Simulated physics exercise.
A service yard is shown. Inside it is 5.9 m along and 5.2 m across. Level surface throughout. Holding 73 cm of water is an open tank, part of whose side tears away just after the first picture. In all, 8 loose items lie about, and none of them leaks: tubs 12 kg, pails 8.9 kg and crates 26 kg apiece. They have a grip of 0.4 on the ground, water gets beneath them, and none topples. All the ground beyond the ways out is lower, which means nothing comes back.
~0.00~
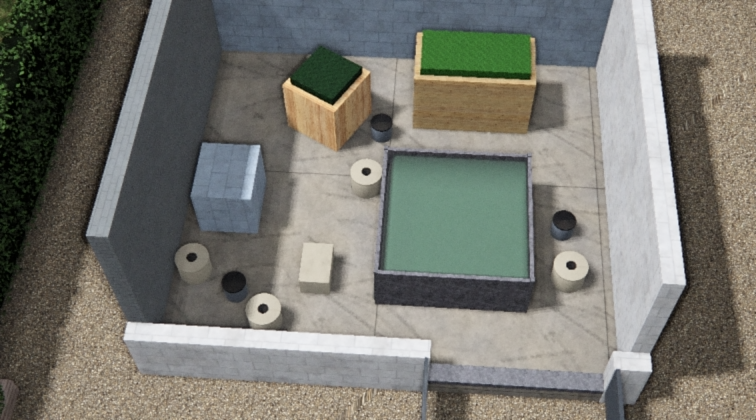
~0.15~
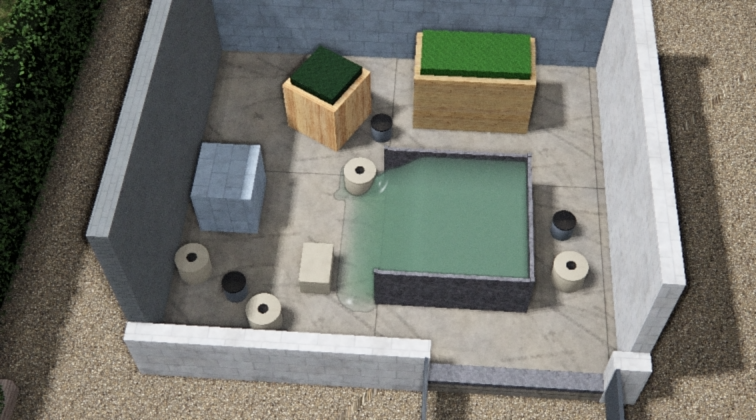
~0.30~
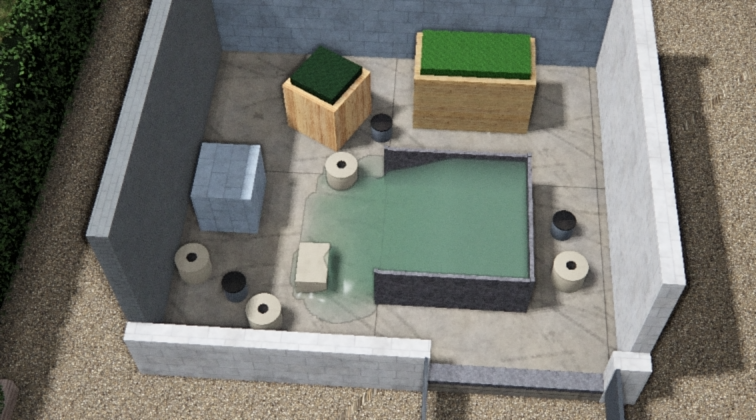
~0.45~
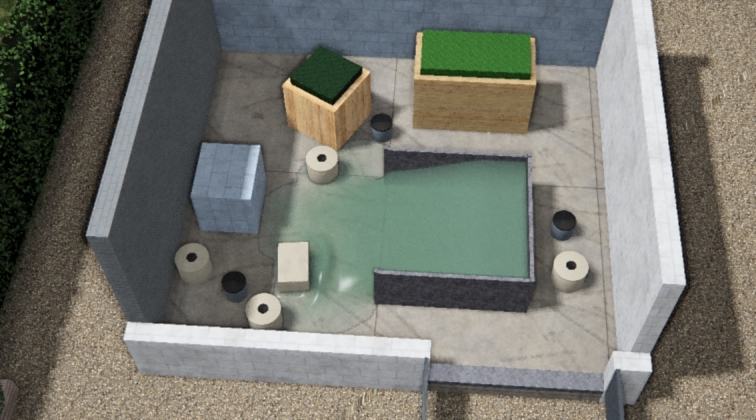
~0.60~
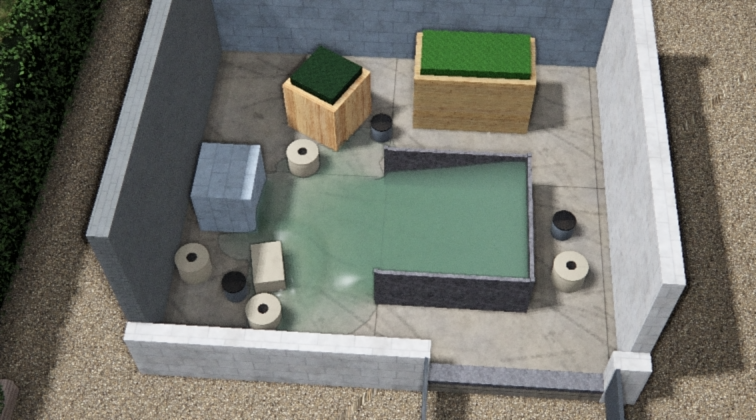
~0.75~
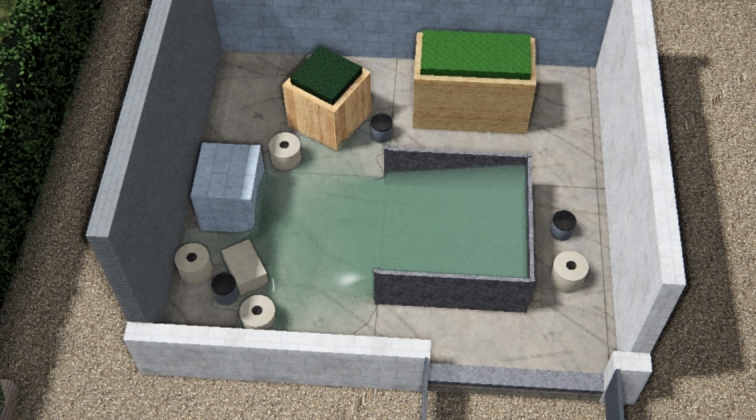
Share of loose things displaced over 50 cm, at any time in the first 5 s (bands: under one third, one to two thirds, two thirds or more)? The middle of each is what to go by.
One to two thirds.
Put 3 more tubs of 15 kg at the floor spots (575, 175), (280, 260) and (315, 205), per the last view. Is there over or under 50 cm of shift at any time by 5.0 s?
Result, in sequence: Below the mark / above the mark / above the mark.
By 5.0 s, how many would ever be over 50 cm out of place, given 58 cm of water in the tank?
Then 5 of them.
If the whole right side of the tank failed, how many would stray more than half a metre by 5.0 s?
You'd get 2 in that case.
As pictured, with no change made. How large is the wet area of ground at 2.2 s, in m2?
Roughly 16 m2.
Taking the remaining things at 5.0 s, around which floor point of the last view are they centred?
They're centred close to (384, 225).
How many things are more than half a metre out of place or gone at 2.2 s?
By my tally, 4.
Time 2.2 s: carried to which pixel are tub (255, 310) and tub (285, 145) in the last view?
Near (173, 299) and (243, 40).
After 1.1 s 4 of 8 are over 50 cm from their spots; 0 afloat.
After 2.2 s 4 of 8 are over 50 cm from their spots; 5 afloat.
After 3.5 s 5 of 8 are over 50 cm from their spots; 5 afloat.
After 5.0 s 4 of 8 are over 50 cm from their spots, and 5 have been at some point; 5 afloat.
